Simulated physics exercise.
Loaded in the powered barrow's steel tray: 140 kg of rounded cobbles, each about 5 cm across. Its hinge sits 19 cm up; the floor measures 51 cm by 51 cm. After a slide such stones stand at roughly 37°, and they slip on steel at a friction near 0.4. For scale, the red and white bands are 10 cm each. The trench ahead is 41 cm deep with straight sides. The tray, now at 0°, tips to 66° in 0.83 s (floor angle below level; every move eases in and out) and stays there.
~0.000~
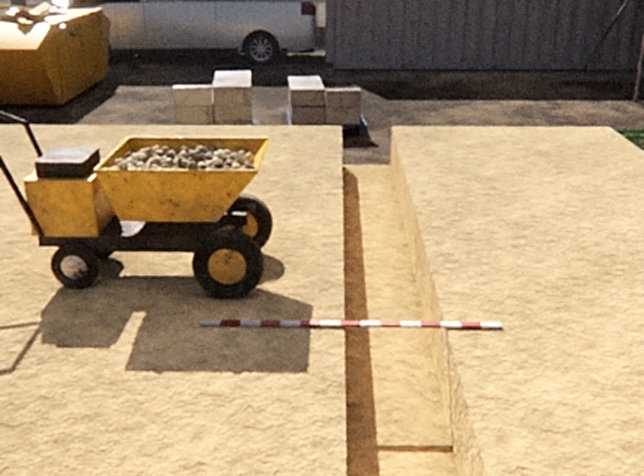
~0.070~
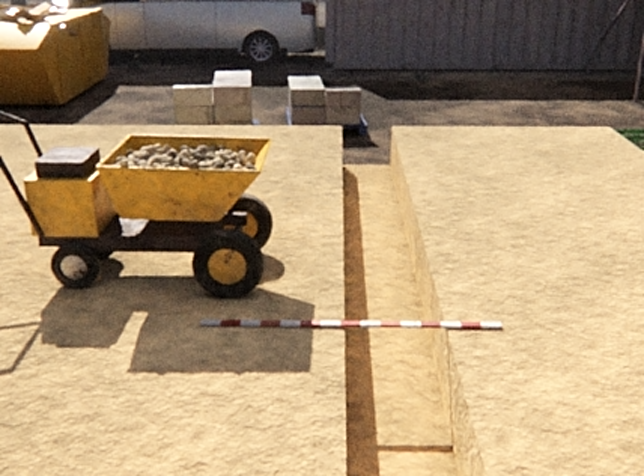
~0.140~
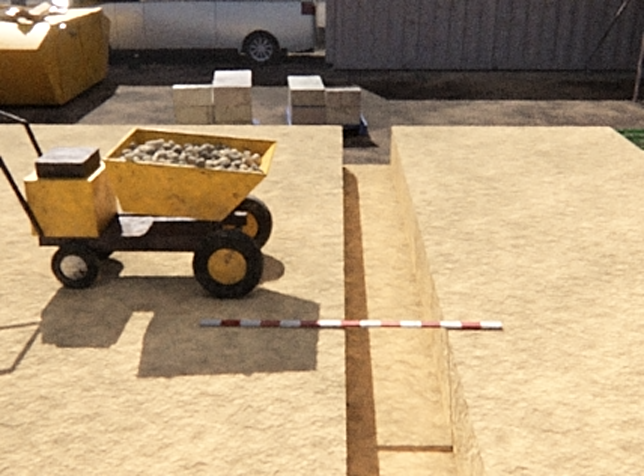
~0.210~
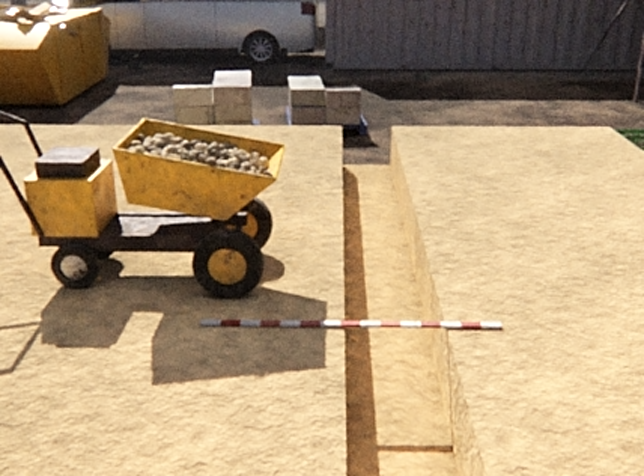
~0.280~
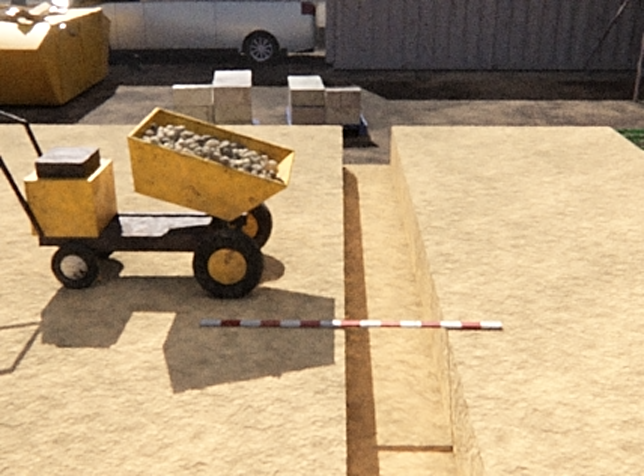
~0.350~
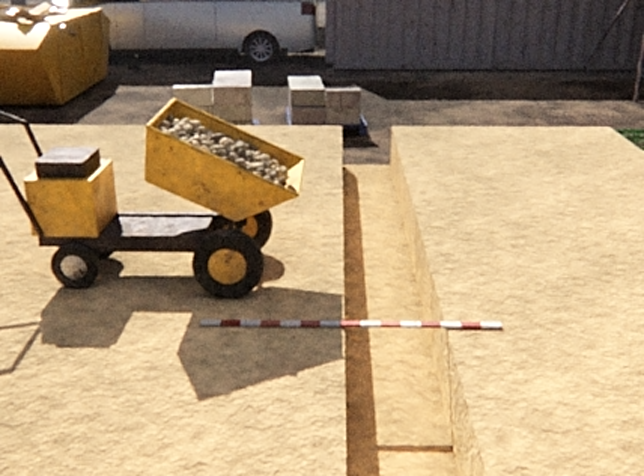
A yellow powered barrow with black wheels, its tray loaded with grey stones, stands left of a straight-sided trench on sunlit sandy ground, seen from above by a still camera. A red-and-white banded pole lies across the trench, with pale blocks, a yellow skip, a white vehicle and a grey fence behind. The tray tilts forward to the right, slowly then faster, its rear rising and its shadow shifting while the barrow stays put.
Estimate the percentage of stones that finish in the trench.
Close to 100 in a hundred.
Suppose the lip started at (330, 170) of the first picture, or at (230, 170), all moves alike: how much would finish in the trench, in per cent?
First some 55, then 80 per cent.
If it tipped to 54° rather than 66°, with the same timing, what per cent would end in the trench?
In that case some 50 per cent.
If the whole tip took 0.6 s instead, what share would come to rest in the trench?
In that case some 100 per cent.
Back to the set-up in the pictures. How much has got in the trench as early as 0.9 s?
About 25 per cent by then.
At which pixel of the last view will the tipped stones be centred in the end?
Around (386, 327).
After 0.6 s the floor is at 55°; 100 % in the tray; the foremost stones are at (322, 219).
After 0.9 s the floor is at 66°; 72 % in the tray, 1 % short of the trench, 26 % in the trench; the foremost stones are at (399, 290).
After 1.3 s the floor is at 66°; 33 % in the tray, 2 % short of the trench, 65 % in the trench; the foremost stones are at (441, 314).
After 3.2 s the floor is at 66°; 0 % in the tray, 100 % in the trench; the foremost stones are at (455, 315).
